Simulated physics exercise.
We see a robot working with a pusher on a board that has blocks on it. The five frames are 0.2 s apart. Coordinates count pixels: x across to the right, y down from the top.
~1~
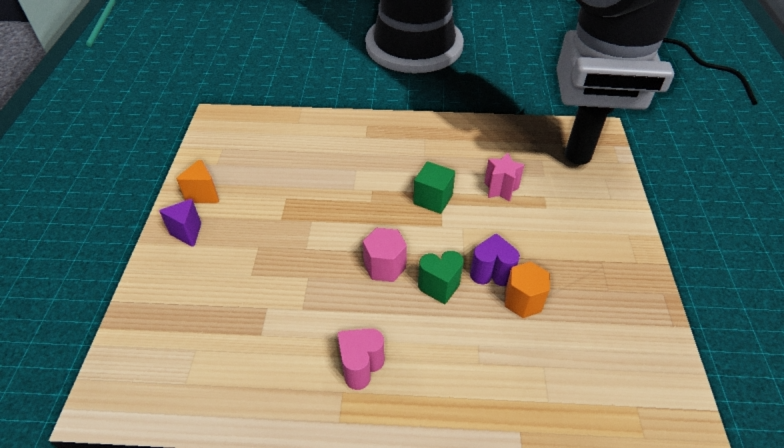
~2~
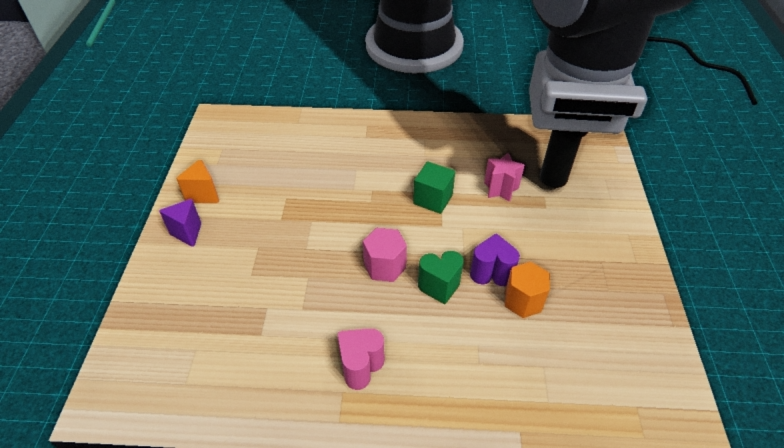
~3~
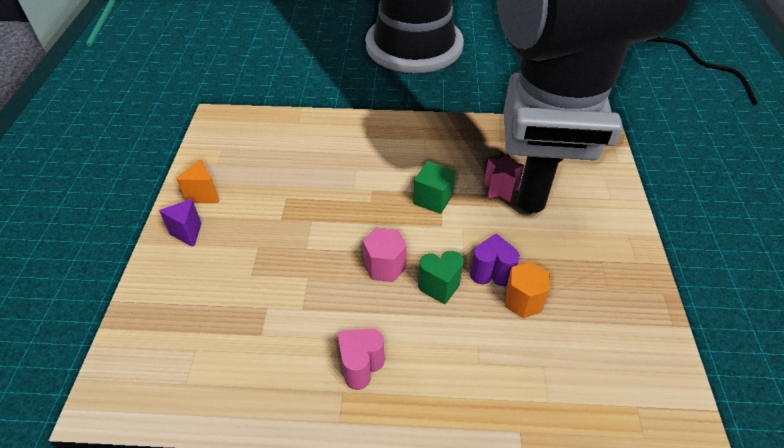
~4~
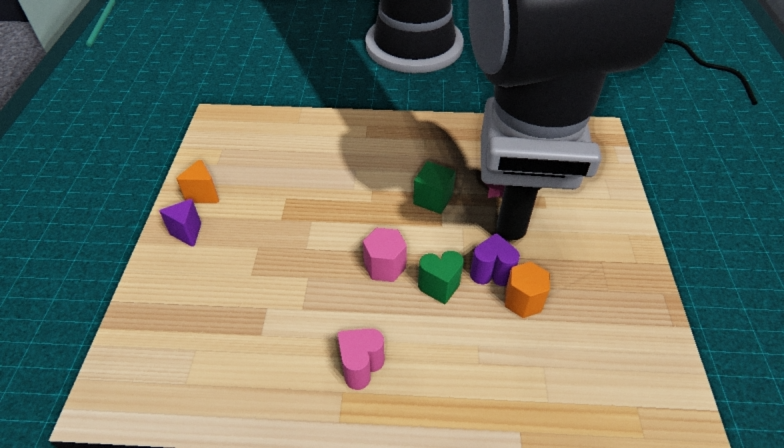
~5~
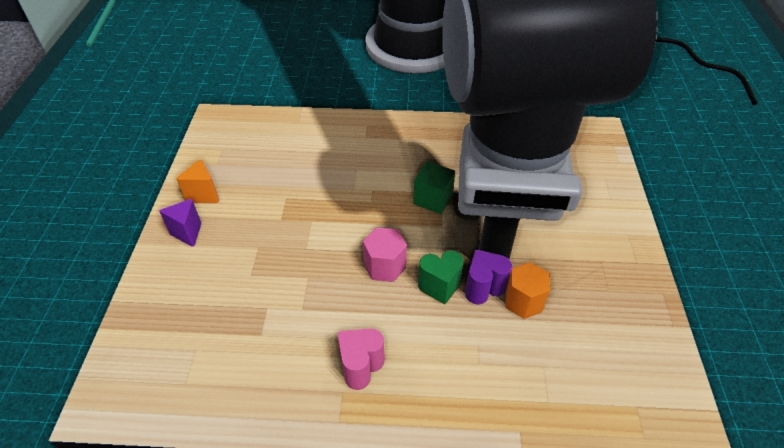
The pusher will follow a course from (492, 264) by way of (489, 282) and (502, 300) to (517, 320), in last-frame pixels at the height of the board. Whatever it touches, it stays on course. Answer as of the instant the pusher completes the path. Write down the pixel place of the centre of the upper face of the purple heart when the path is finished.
Top centre: (484, 297).
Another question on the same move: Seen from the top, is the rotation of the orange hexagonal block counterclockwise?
My answer is yes.
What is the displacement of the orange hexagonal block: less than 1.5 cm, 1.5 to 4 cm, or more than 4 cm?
Its displacement is between 1.5 and 4 cm.
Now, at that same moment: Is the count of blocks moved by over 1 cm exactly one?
No.
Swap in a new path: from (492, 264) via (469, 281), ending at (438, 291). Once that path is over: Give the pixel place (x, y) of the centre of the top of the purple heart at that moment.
I'd guess (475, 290).
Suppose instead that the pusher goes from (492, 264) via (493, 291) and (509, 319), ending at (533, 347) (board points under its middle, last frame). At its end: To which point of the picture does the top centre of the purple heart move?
It should be at (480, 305) by then.
The first path, step by step. Halfway along, pusher (498, 285); purple heart (483, 292), turned 30° clockwise; orange hexagonal block (539, 284).
At the end, pusher (519, 313); green heart in place; purple heart (484, 297), turned 45° clockwise; orange hexagonal block (562, 297), turned 60° anticlockwise.
